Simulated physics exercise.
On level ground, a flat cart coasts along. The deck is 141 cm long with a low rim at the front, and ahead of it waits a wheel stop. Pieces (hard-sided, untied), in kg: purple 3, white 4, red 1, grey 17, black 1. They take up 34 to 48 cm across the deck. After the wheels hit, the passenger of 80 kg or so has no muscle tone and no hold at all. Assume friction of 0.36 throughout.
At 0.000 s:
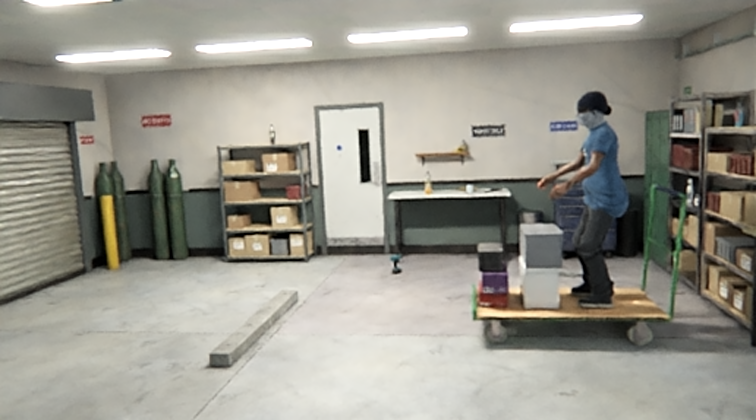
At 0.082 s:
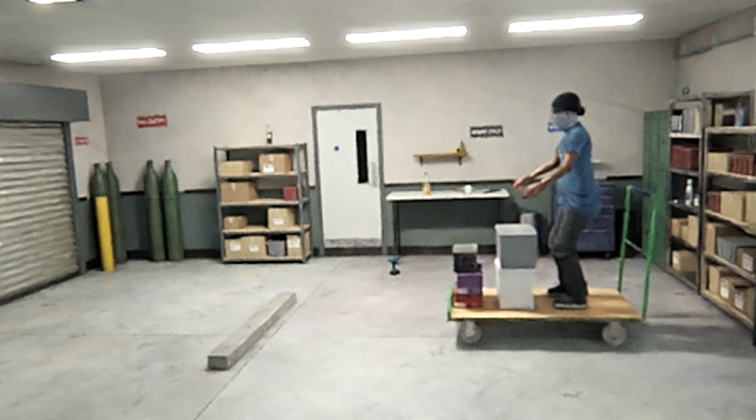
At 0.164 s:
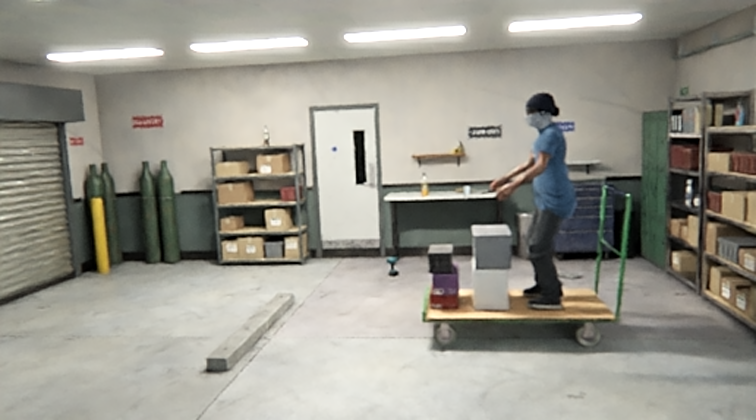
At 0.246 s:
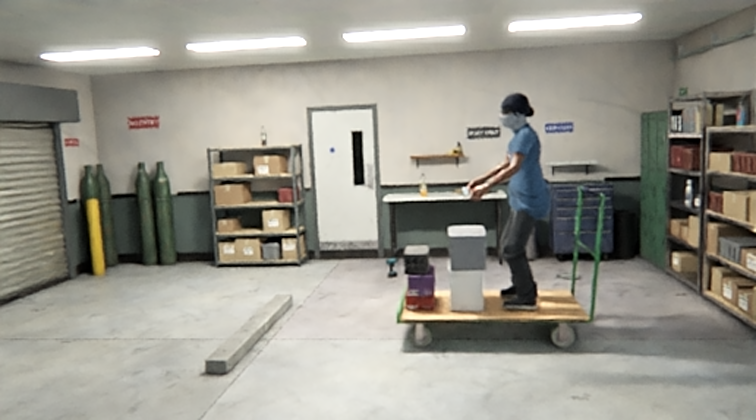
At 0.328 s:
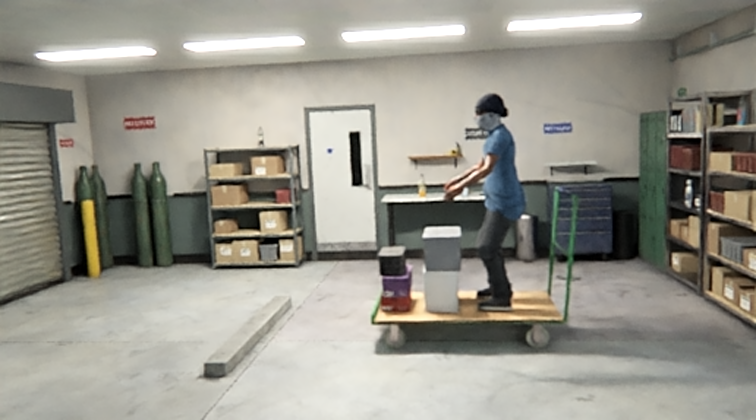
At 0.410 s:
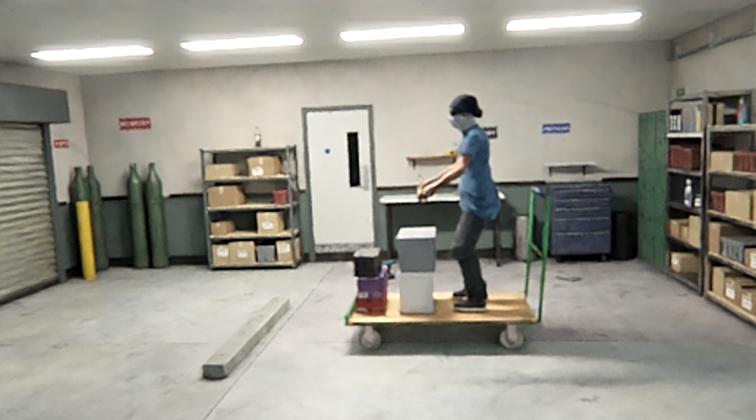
In a storage room with metal shelves, gas cylinders and a concrete floor, a person in a blue shirt and dark cap stands on a flat cart behind stacked containers, arms held out forward. The cart rolls steadily left toward a low block on the floor, carrying person and containers along together.
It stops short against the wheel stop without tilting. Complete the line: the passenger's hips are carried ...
The passenger's hips are carried over the front rim.
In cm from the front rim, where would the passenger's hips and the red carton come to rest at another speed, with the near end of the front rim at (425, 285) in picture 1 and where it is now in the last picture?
The hips would stop 80 cm behind the front rim, the red one 20 cm behind it.
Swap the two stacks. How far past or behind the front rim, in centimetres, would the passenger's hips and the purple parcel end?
Then hips 0 past, purple 40 behind.
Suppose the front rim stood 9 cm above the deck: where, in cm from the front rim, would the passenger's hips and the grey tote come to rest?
In that case the hips stop 30 cm beyond the rim and the grey item 100 cm beyond it.
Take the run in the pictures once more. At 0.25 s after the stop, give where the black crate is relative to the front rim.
It's some 45 cm out past the front rim.
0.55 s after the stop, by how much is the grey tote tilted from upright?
Some 0°.
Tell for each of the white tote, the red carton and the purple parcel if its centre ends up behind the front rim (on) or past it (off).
White: Still aboard; red: Still aboard; purple: No longer aboard.
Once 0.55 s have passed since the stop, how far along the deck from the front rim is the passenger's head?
50 cm past.
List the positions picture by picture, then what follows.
Hips (605, 198), grey tote (540, 245), rim corner (475, 316); 189 cm short of the stop, in the first frame.
Hips (580, 199), grey tote (516, 246), rim corner (449, 317); 168 cm short of the stop, in the second frame.
Hips (555, 199), grey tote (491, 247), rim corner (424, 318); 148 cm short of the stop, in the third frame.
Hips (530, 200), grey tote (467, 248), rim corner (398, 319); 127 cm short of the stop, in the fourth frame.
Hips (505, 201), grey tote (443, 249), rim corner (373, 320); 107 cm short of the stop, in the fifth frame.
Hips (480, 201), grey tote (418, 249), rim corner (346, 322); 86 cm short of the stop. Speed about 2.5 m/s, in the sixth frame.
Impact comes at 0.75 s.
After 1.00 s the passenger's hips are 62 cm behind the rim, near (318, 214) in the last picture's view.
After 1.30 s the passenger's hips are 23 cm behind the rim, near (276, 255) in the last picture's view.
After 1.75 s the passenger's hips are 9 cm past the rim, near (236, 293) in the last picture's view.
When all is still (2.9 s), past the rim, purple parcel, grey tote, black crate and the passenger's hips; behind it, white tote and red carton.
